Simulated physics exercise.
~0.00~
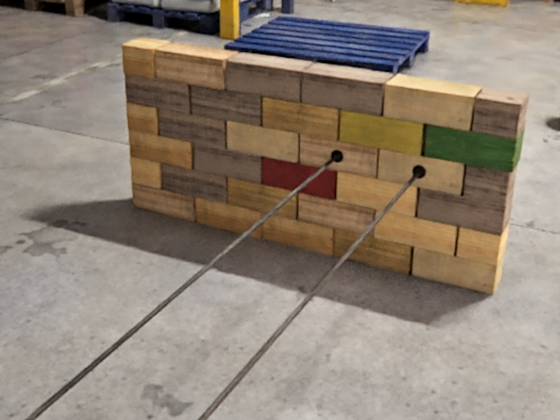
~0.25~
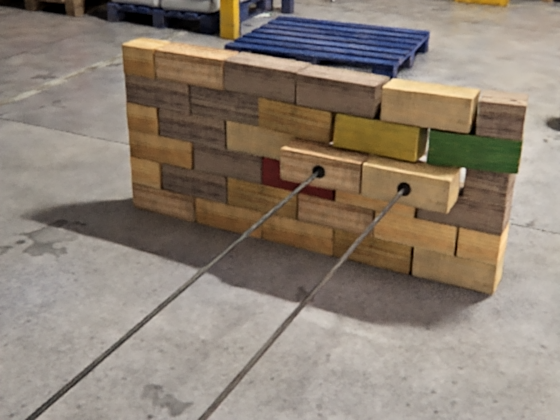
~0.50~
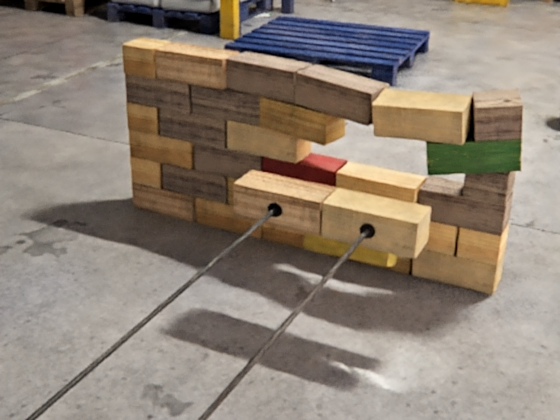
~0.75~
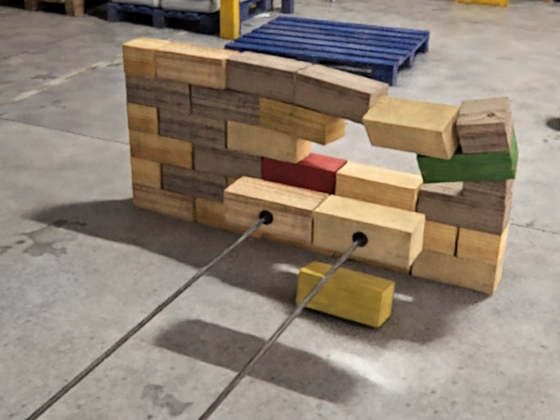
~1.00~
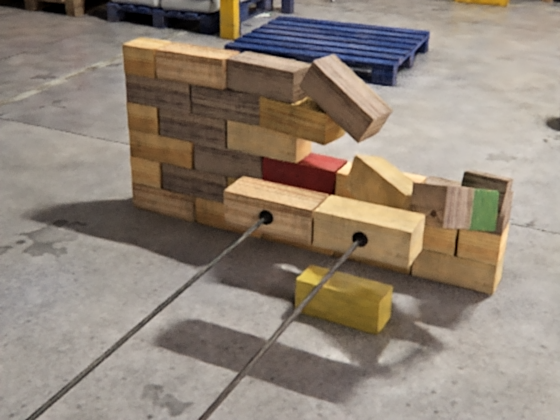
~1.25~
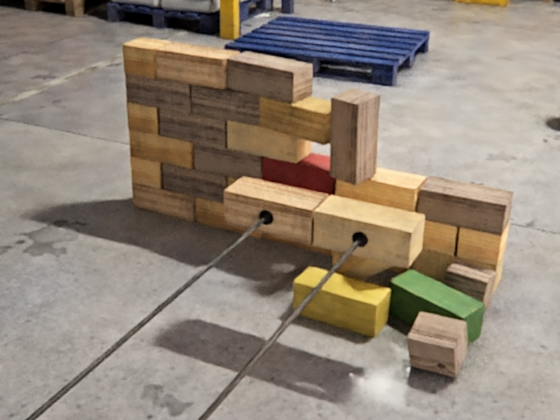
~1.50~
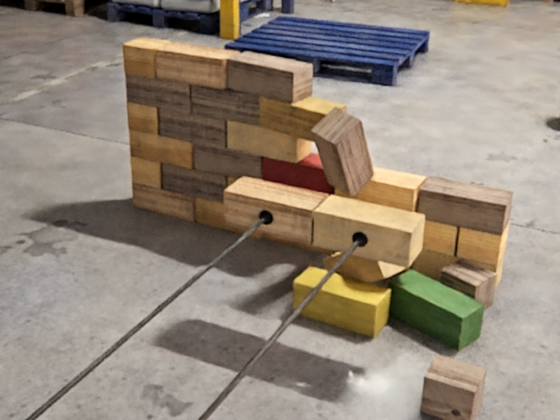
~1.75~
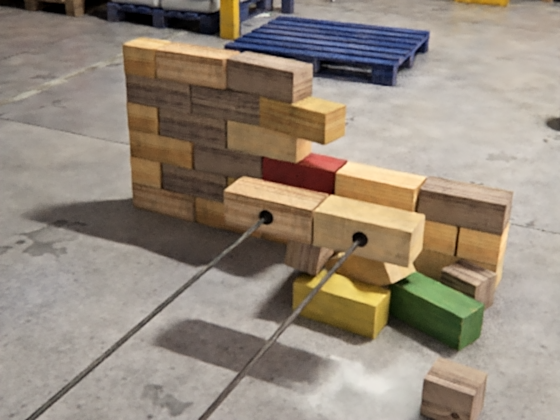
Two rods pull two blocks from a wooden wall, and the right side partly collapses.
